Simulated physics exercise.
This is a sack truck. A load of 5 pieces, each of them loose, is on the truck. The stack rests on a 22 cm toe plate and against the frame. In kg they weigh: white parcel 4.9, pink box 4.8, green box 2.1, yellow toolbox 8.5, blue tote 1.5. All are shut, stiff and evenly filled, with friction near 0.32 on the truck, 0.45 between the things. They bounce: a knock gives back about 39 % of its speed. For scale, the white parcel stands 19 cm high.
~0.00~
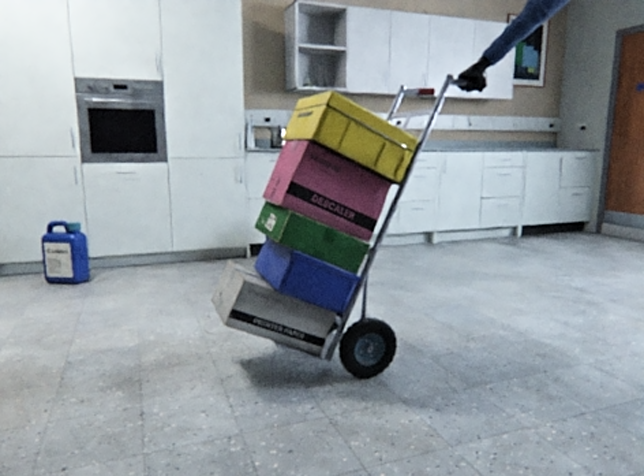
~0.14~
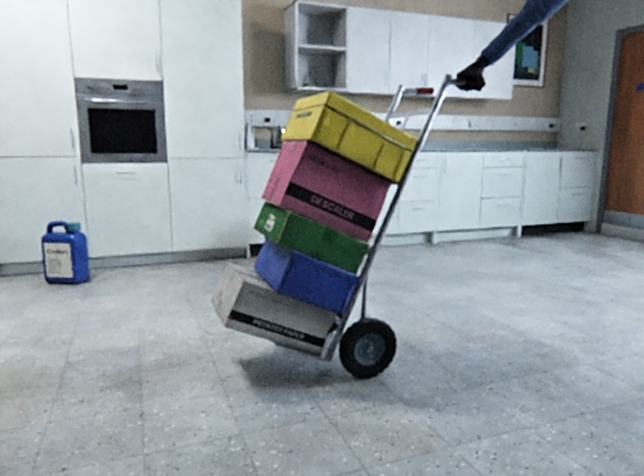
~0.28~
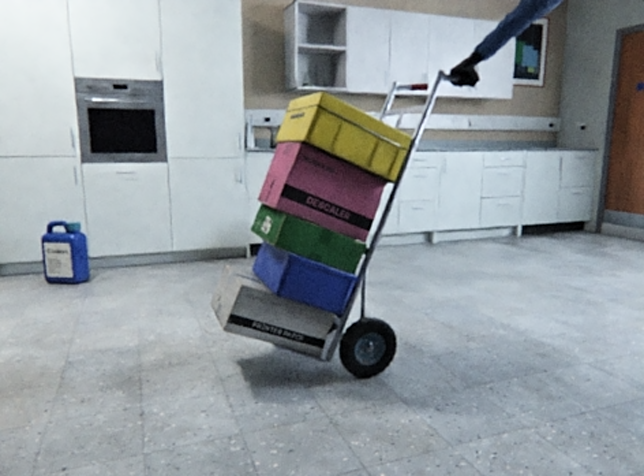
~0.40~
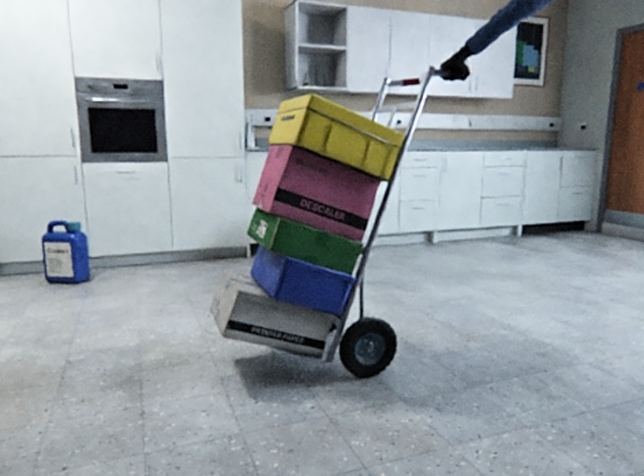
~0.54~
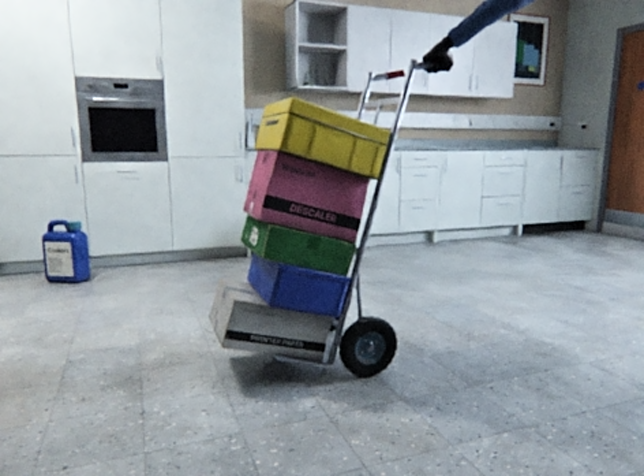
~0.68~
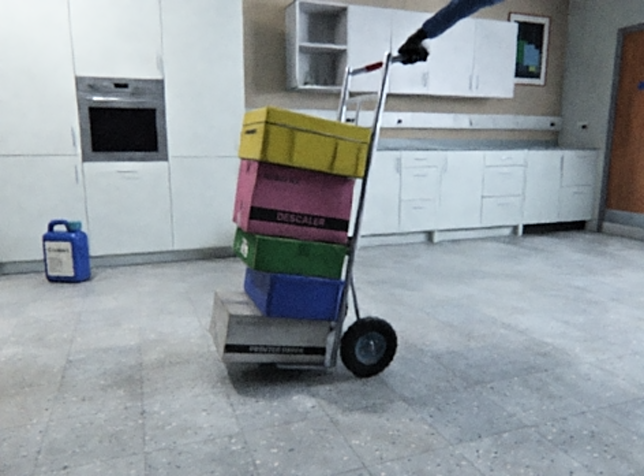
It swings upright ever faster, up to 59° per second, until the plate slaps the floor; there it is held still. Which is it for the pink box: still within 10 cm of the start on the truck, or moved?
The pink box ends elsewhere.
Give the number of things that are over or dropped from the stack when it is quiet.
In all, 4.
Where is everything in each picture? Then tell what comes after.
The first frame shows leaning back 25°; pink box (326, 191); white parcel (272, 306).
The second frame shows leaning back 25°; yellow toolbox (346, 140); blue tote (303, 273).
The third frame shows leaning back 23°; white parcel (271, 309); green box (306, 237).
The fourth frame shows leaning back 20°; yellow toolbox (333, 139); blue tote (299, 276).
The fifth frame shows leaning back 16°; white parcel (269, 318); green box (295, 243).
The sixth frame shows leaning back 10°; pink box (292, 201); yellow toolbox (301, 144).
By 1.48 s, truck upright; yellow toolbox now dropped from the stack; pink box rocked 40° off its seat near (190, 229); green box rocked 40° off its seat.
By 1.88 s, truck upright; pink box and green box now dropped from the stack; blue tote on its side; white parcel rocked 3° off its seat.
When it is over (3.2 s), dropped from the stack, pink box, green box, yellow toolbox and blue tote; white parcel within 10 cm of the start.
